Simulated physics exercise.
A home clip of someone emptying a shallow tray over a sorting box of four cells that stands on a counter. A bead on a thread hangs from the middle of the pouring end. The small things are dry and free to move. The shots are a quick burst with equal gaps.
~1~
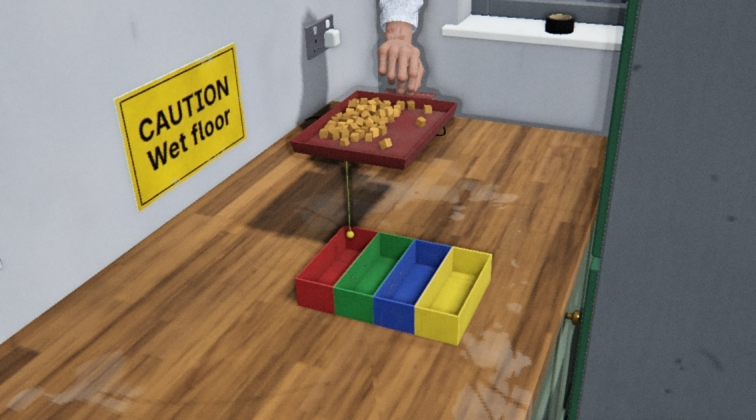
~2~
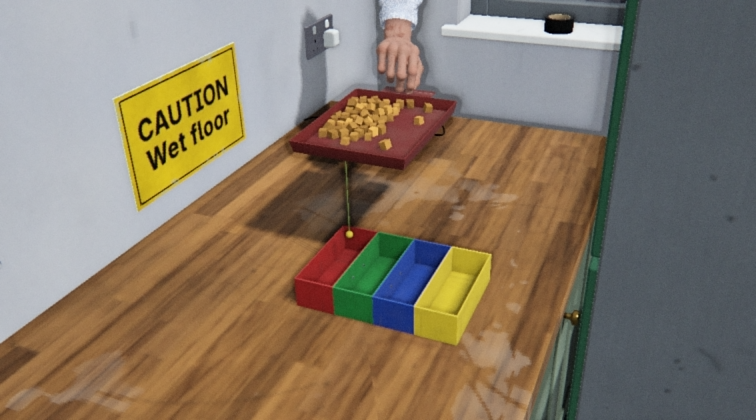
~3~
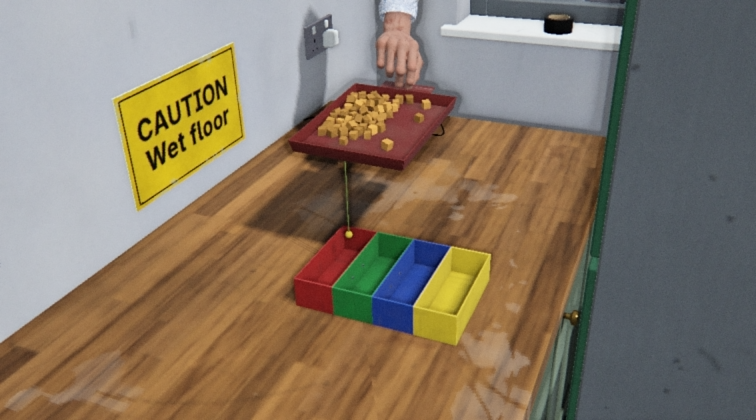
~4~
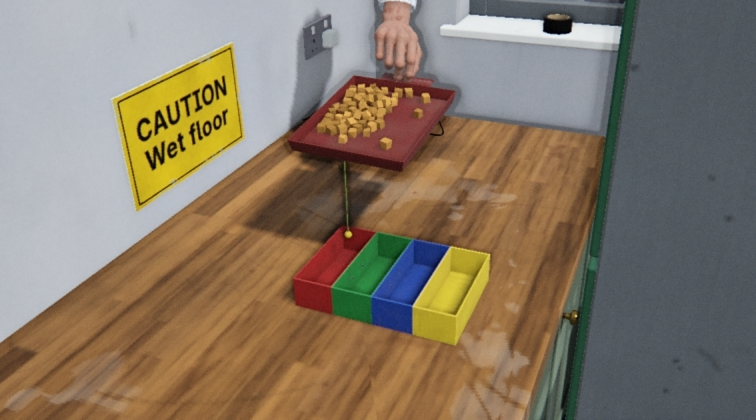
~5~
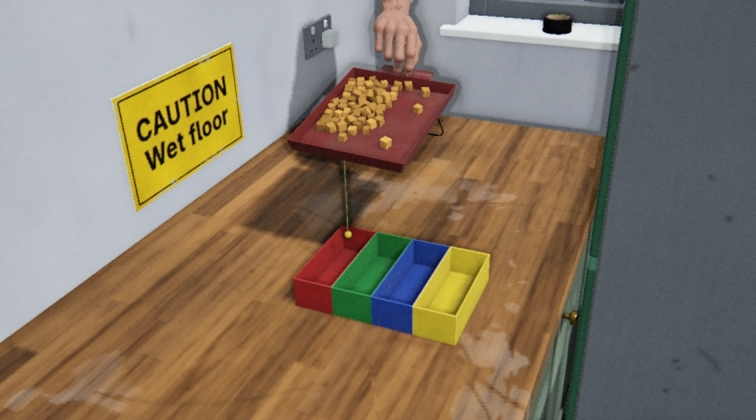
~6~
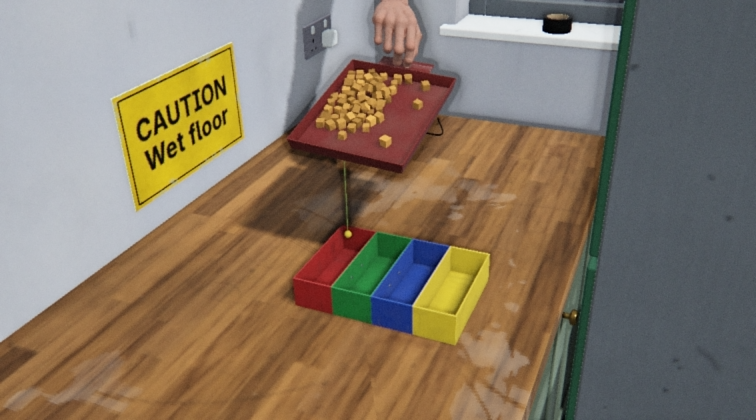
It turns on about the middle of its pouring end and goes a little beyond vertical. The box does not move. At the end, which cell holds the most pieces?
Fullest: The green cell.
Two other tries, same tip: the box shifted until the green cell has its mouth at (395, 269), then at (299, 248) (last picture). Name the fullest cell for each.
At the first place the cell in red, at the second the yellow one.
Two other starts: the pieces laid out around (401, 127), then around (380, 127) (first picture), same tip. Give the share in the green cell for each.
The first gives 50 %, the second 40 %.
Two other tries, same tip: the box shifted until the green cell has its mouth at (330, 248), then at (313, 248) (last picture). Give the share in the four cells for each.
About 90 and 90 per cent.
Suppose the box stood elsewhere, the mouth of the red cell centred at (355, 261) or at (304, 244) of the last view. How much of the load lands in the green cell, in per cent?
The first gives 30 %, the second 30 %.
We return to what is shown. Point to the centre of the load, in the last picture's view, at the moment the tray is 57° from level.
Roughly at (362, 138).
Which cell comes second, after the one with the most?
Next in line is the cell in red.
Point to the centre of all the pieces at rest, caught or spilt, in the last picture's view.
Near (362, 295).
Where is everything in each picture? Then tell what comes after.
Corners of the pouring end at (294, 140) and (404, 158), level; middle of the load at (369, 119), croutons; bead on its thread at (350, 235); red cell at (315, 294); green cell at (354, 303); blue cell at (394, 313); yellow cell at (436, 323), in the first frame.
Corners of the pouring end at (293, 140) and (403, 158), level; middle of the load at (368, 118), in the second frame.
Corners of the pouring end at (292, 140) and (402, 159), tipped barely, lowest at the right corner; middle of the load at (367, 115), in the third frame.
Corners of the pouring end at (291, 139) and (402, 160), tipped a little, lowest at the right corner; middle of the load at (366, 110), in the fourth frame.
Corners of the pouring end at (291, 138) and (401, 162), tipped a little, lowest at the right corner; middle of the load at (366, 105), in the fifth frame.
Corners of the pouring end at (290, 138) and (401, 163), tipped a little, lowest at the right corner; middle of the load at (365, 101); red cell at (313, 293); green cell at (352, 303); blue cell at (392, 312); yellow cell at (434, 323), in the sixth frame.
Soon after the last picture, tray tipped steeply; nearly all on the tray; a stray few falling or outside the box.
A little later, tray tipped right over; nearly all on the tray; a small part in the blue cell; a stray few in the green cell; a stray few in the red cell.
Later still, tray tipped past a quarter turn; about half in the green cell; about a quarter in the red cell; a small part in the blue cell; a stray few in the yellow cell; a small part falling or outside the box.
At rest, tray tipped past a quarter turn; about half in the green cell; about a quarter in the red cell; a small part in the blue cell; a stray few in the yellow cell; a small part outside the box.
